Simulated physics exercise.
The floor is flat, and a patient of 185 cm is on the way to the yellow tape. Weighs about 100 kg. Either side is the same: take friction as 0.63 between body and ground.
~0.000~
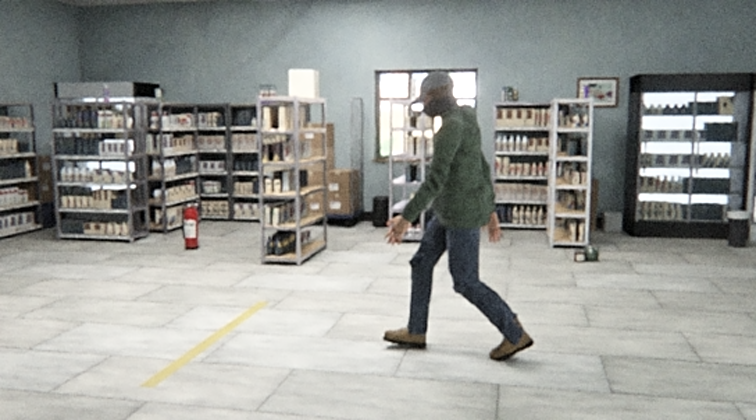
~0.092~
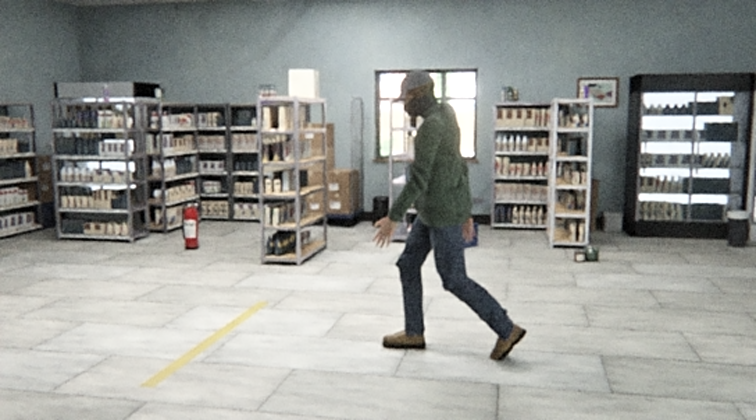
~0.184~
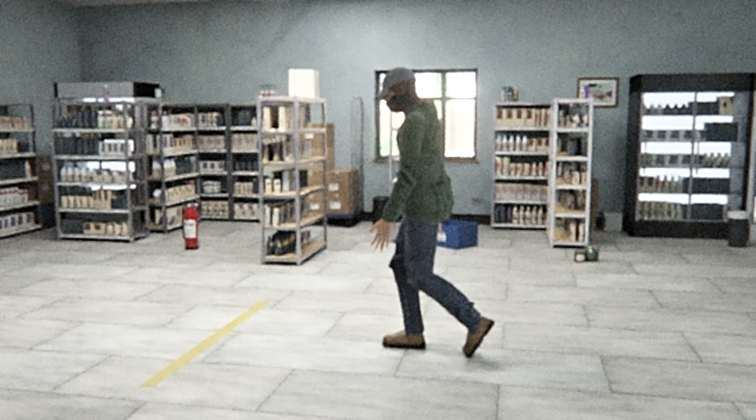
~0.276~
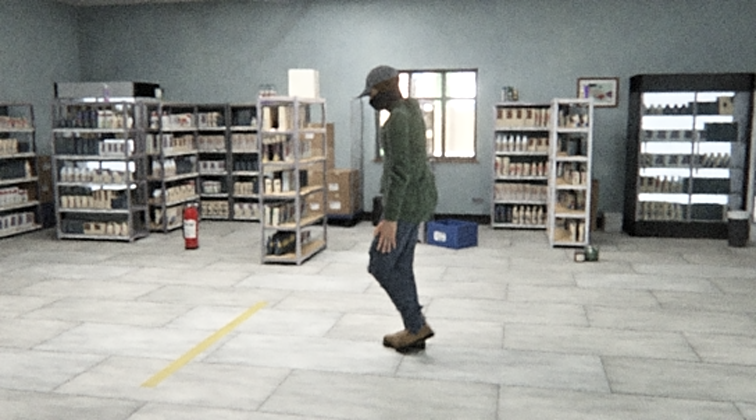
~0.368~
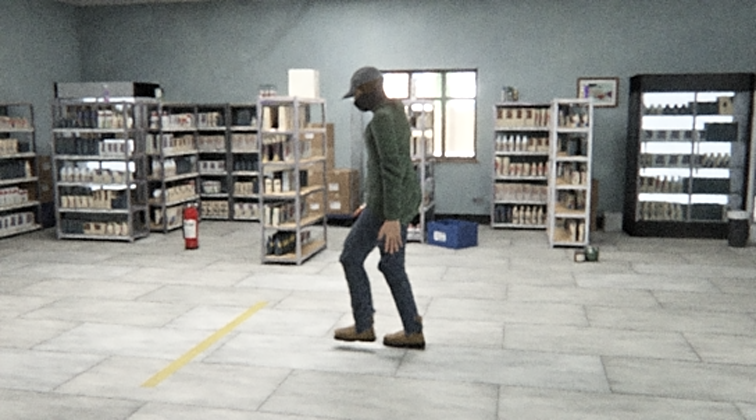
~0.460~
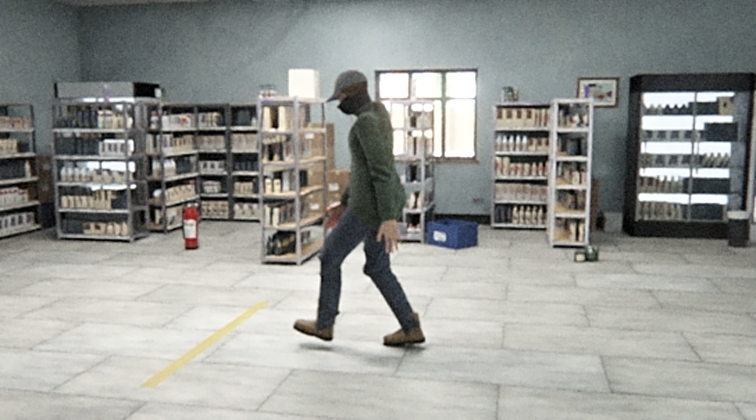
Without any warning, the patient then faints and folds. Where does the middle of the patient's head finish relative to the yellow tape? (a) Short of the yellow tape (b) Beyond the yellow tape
Beyond the yellow tape (b).
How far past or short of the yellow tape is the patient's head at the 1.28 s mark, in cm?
It is roughly 15 cm beyond the mark.
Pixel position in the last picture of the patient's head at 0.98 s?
Look around (227, 236) and it's there.
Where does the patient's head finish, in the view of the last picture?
(154, 339).
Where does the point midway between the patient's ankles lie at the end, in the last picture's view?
Estimated spot: About (321, 340).
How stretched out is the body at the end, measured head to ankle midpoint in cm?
Some 100 cm apart.
After 0.73 s the patient's head is 68 cm short of the yellow tape, near (311, 152) in the last picture's view.
After 0.98 s the patient's head is 15 cm short of the yellow tape, near (227, 236) in the last picture's view; the patient's chest 40 cm short of the yellow tape.
After 1.28 s the patient's head is 15 cm past the yellow tape, near (173, 322) in the last picture's view; the patient's chest 3 cm short of the yellow tape.
At rest, 2.6 s, patient's hips stop short of the yellow tape; patient's head crosses the yellow tape.
